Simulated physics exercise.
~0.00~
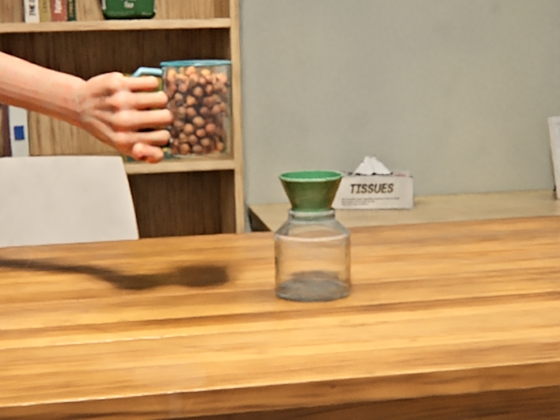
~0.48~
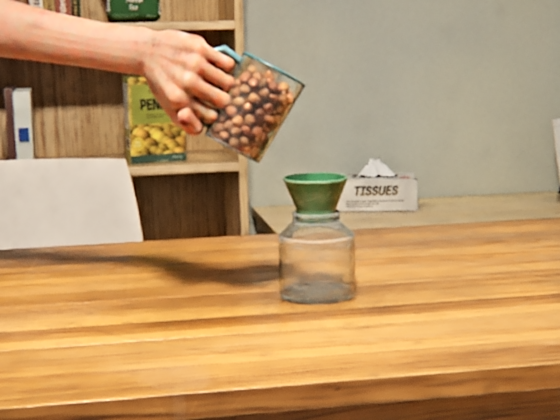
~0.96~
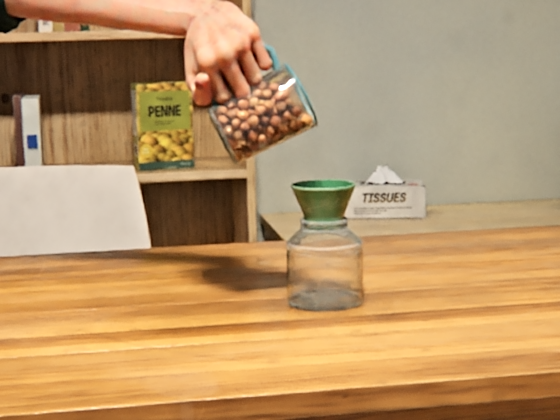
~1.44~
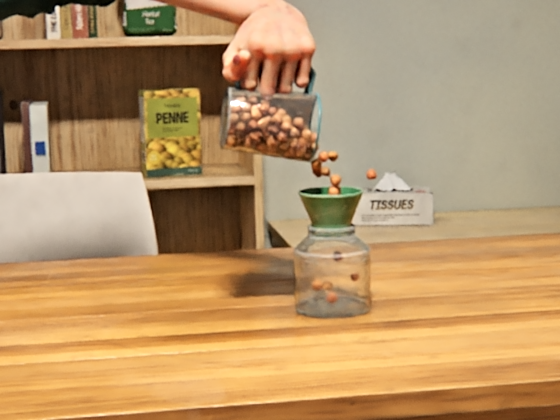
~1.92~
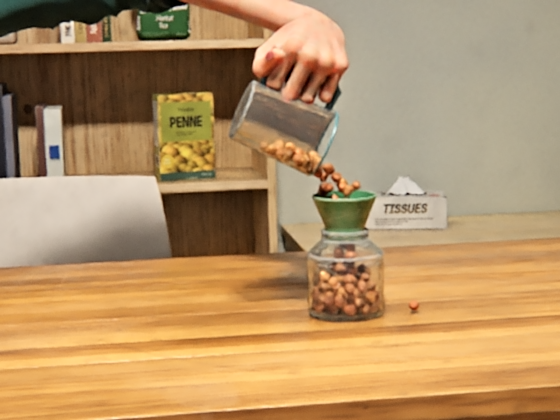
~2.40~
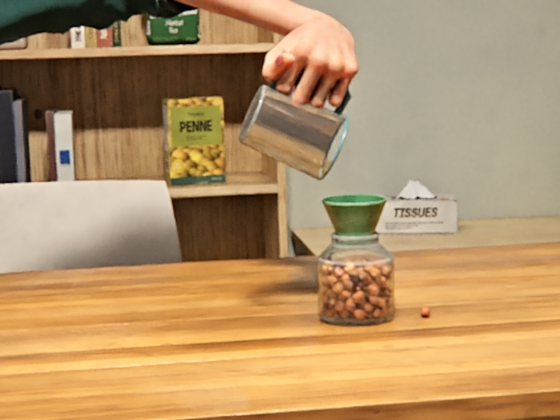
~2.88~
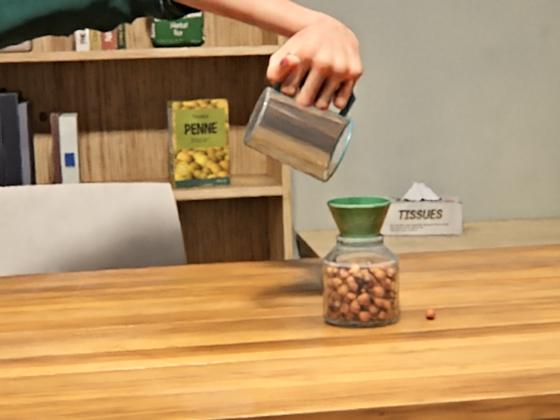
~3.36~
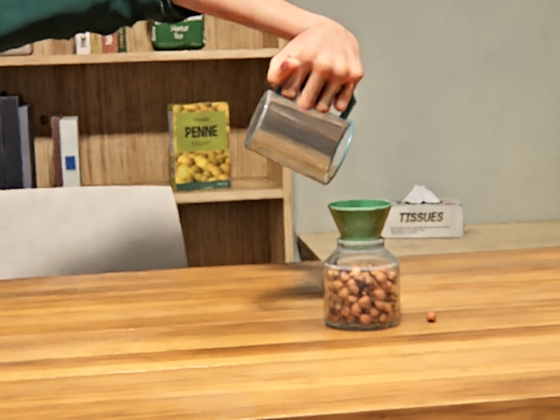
Hand tipping a glass cup of hazelnuts through a green funnel into a jar, emptying it as one nut lands on the table.
